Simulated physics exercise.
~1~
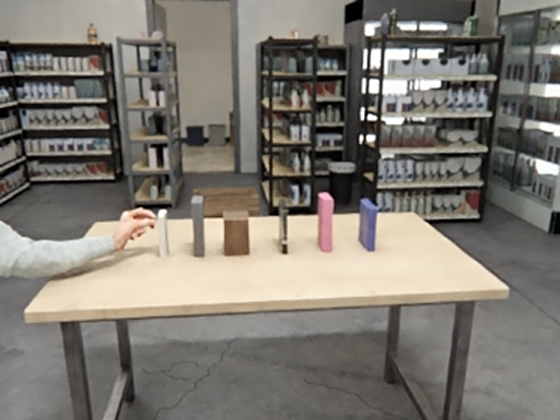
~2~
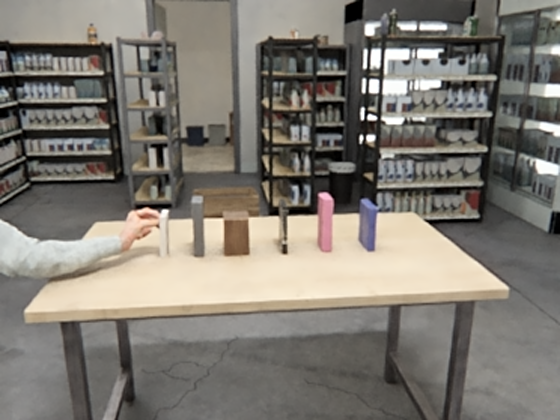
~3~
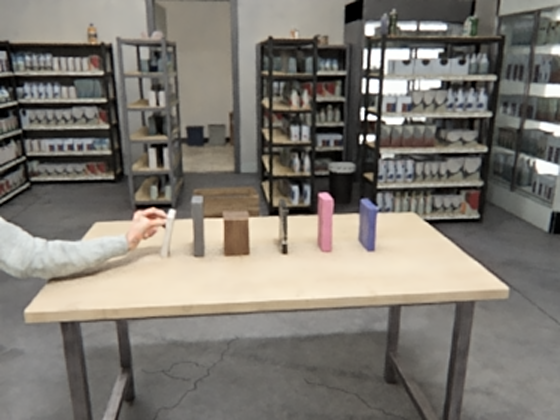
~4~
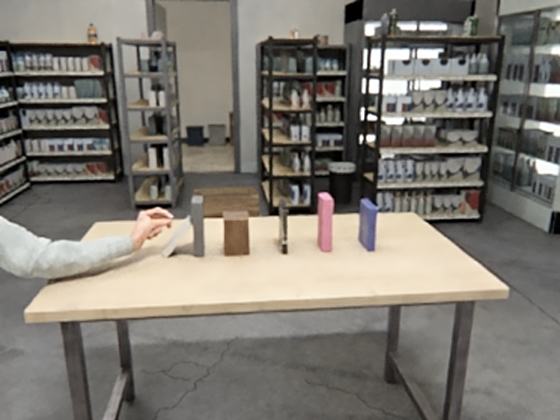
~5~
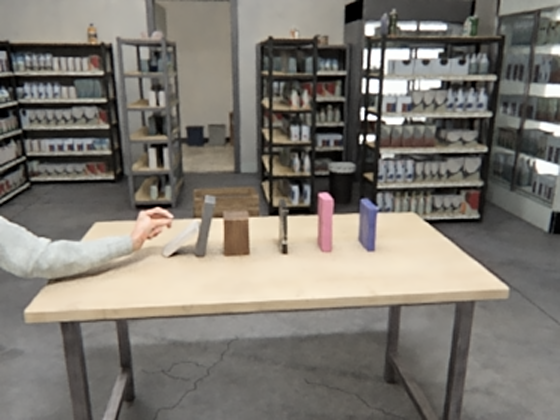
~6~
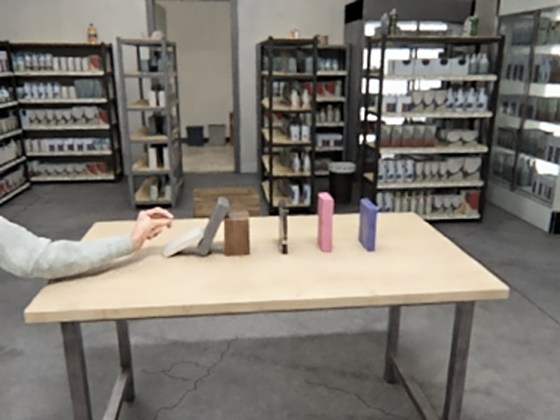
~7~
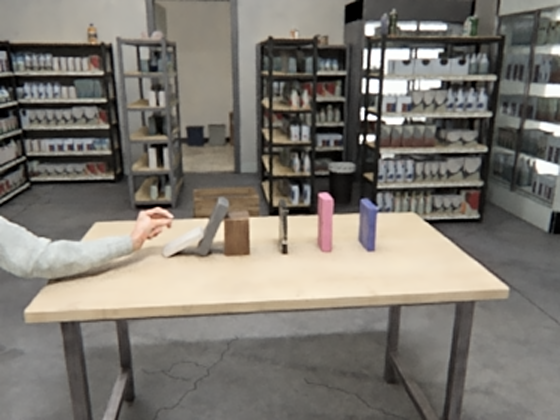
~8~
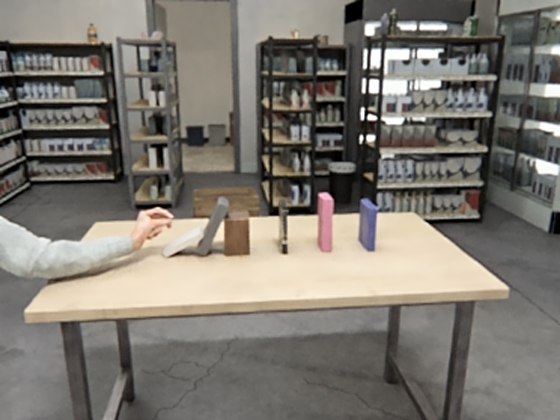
The clip shows a hand tipping the white board at the left of a row of six upright pieces on a table; it falls right into the grey board, which tilts and rests against the brown block, while the brown, black, pink and blue pieces stay standing.
